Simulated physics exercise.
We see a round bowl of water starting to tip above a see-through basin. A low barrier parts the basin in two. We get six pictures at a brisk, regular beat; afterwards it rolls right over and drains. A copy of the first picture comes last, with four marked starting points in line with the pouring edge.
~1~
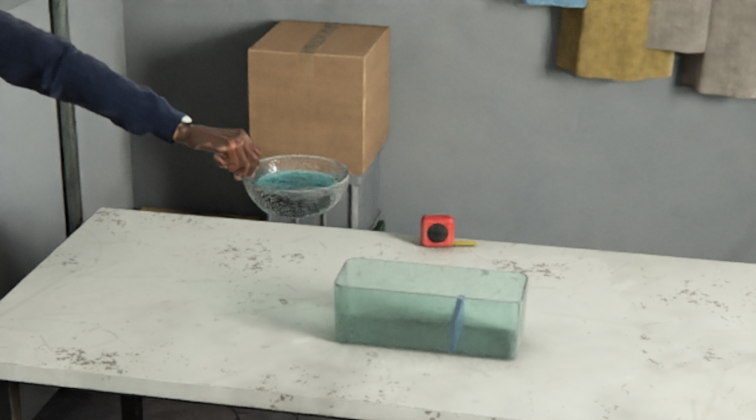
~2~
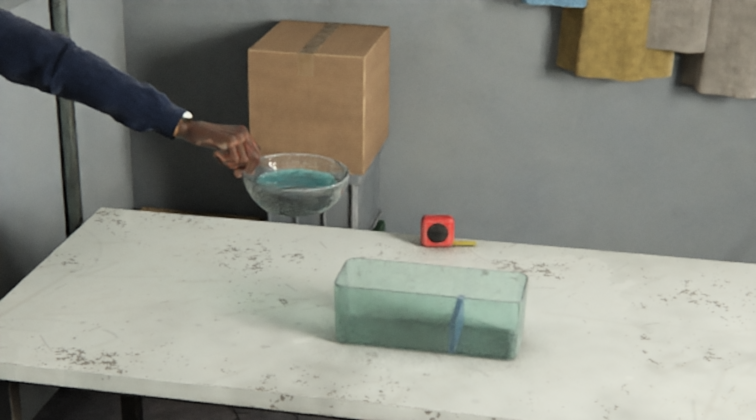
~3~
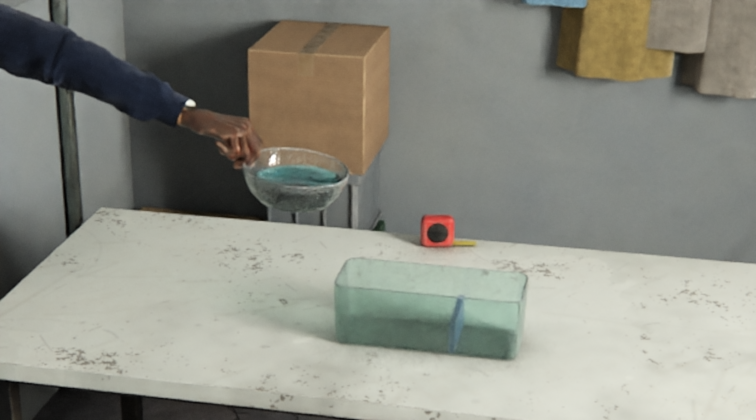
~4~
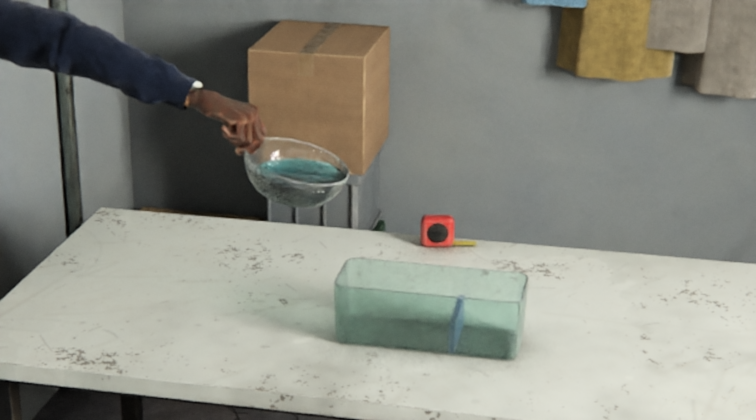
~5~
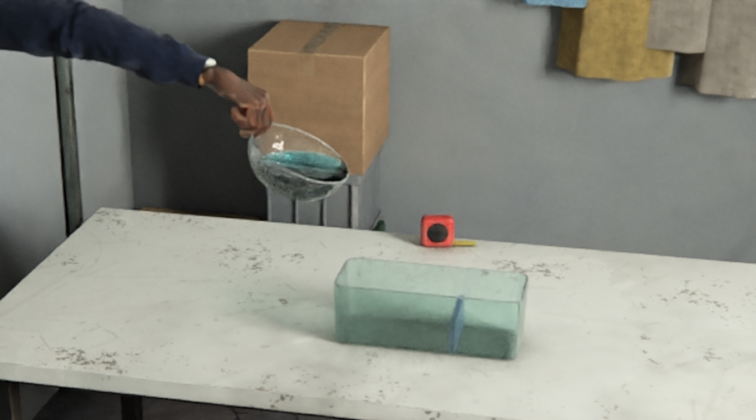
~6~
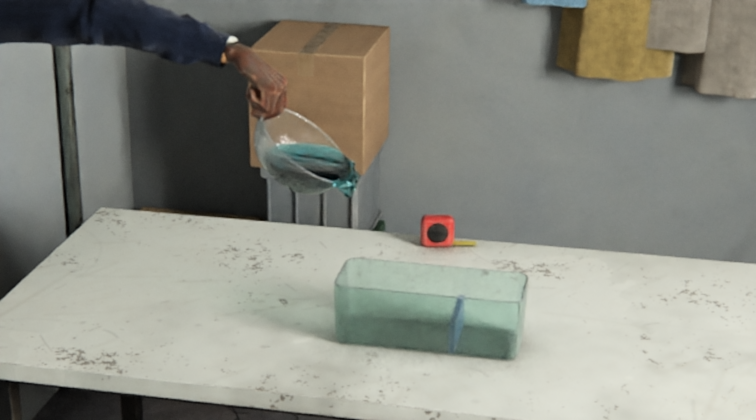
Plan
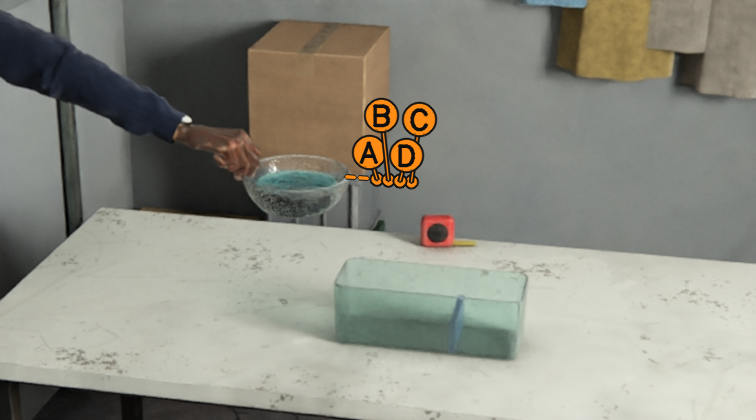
A hand tilting a clear round bowl of blue-green water until it starts spilling over the lip, above a table with a see-through basin.
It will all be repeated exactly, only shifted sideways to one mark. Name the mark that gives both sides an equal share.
I would pick dot B.
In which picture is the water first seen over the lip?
In picture 5.
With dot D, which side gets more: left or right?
The right one.
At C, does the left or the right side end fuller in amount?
More ends on the right.
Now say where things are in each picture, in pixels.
Upright, lip at (346, 176); basin from (336, 340) to (518, 359); top of the wall at (457, 308); nothing has left yet, in the first picture.
Upright, lip at (346, 176); nothing has left yet, in the second picture.
Tipped about 6°, lip at (346, 176); nothing has left yet, in the third picture.
Tipped about 14°, lip at (346, 176); nothing has left yet, in the fourth picture.
Tipped about 25°, lip at (346, 176); water is over the lip, down to (346, 176), in the fifth picture.
Tipped about 37°, lip at (346, 176); water is over the lip, down to (351, 194), in the sixth picture.
In orange, A at (377, 179); B at (388, 180); C at (411, 181); D at (400, 181).
If A is chosen, about 82 % ends left of the wall and 15 % right of it; 3 % is lost outside.
If B is chosen, about 48 % ends left of the wall and 50 % right of it.
If C is chosen, about 14 % ends left of the wall and 83 % right of it; 3 % is lost outside.
If D is chosen, about 27 % ends left of the wall and 71 % right of it.
